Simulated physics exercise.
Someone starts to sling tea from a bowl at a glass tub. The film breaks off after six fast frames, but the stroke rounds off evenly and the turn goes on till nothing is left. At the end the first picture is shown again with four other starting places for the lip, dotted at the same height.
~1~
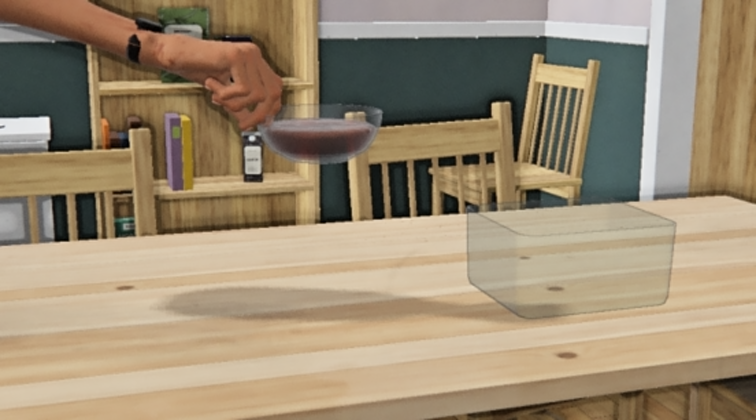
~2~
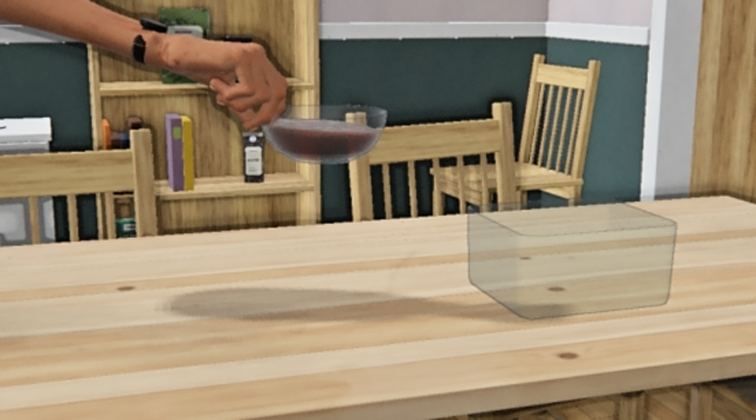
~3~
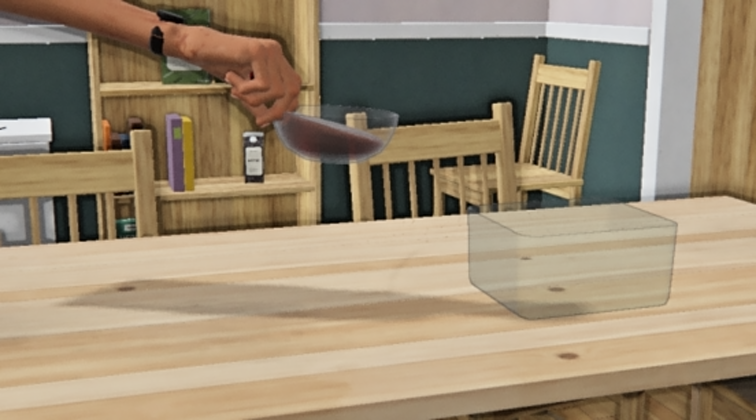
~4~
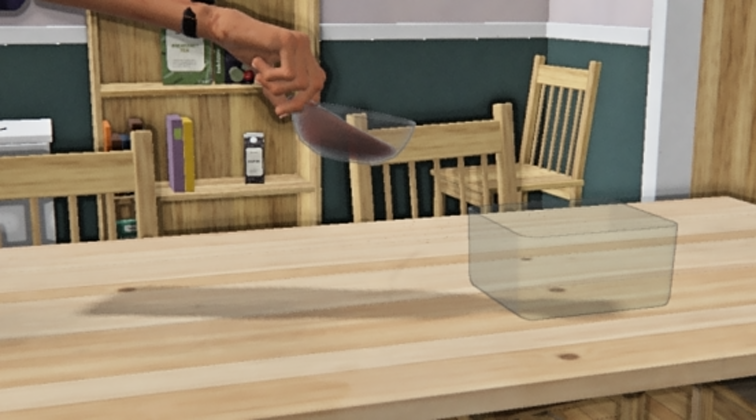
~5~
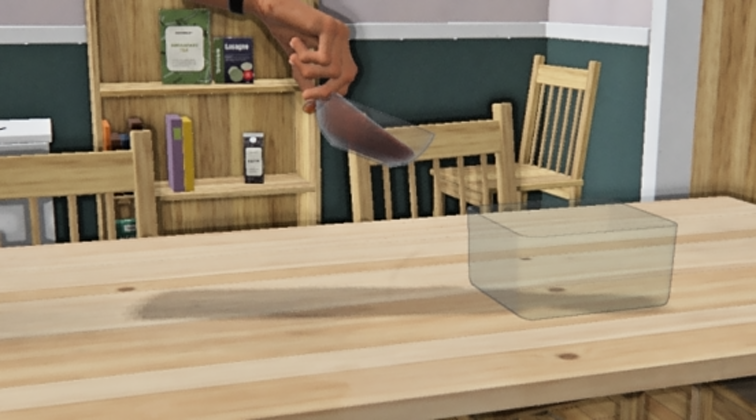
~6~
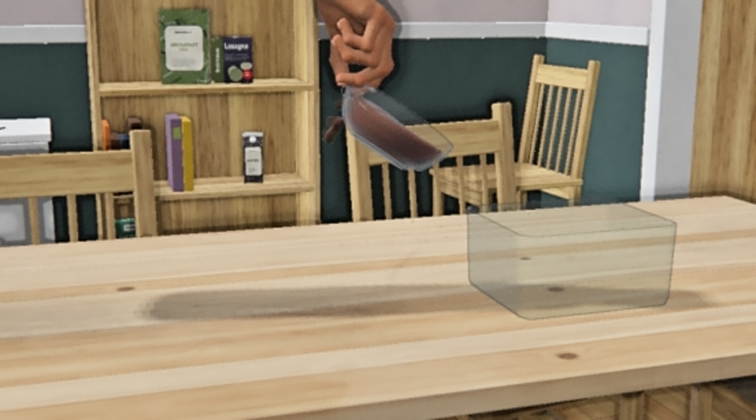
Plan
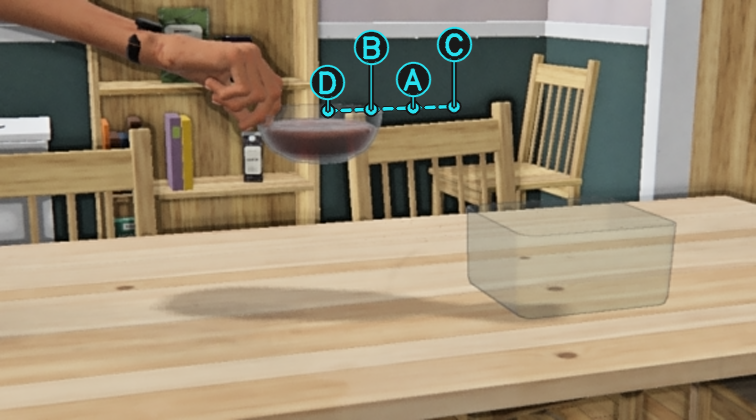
At first, a hand holds a clear bowl of reddish-brown tea nearly level above a wooden table, left of an empty glass tub. The hand moves right, tilting the bowl increasingly toward the tub, and a little tea slops over the rim on the left, near the fingers, while the tub stays still.
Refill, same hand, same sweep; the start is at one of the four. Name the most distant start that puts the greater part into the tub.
It is D.
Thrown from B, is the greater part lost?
No, not at all.
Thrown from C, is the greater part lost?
No, that is safe.
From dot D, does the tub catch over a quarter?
Yes, it does.
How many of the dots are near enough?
All of the four.
In cyan, A at (413, 107); B at (371, 109); C at (454, 106); D at (327, 110).
If A is chosen, about 86 % lands in the tub, 5 % falls short and 8 % goes beside or beyond.
If B is chosen, about 78 % lands in the tub, 10 % falls short and 12 % goes beside or beyond.
If C is chosen, about 77 % lands in the tub, 4 % falls short and 20 % goes beside or beyond.
If D is chosen, about 67 % lands in the tub, 21 % falls short and 13 % goes beside or beyond.
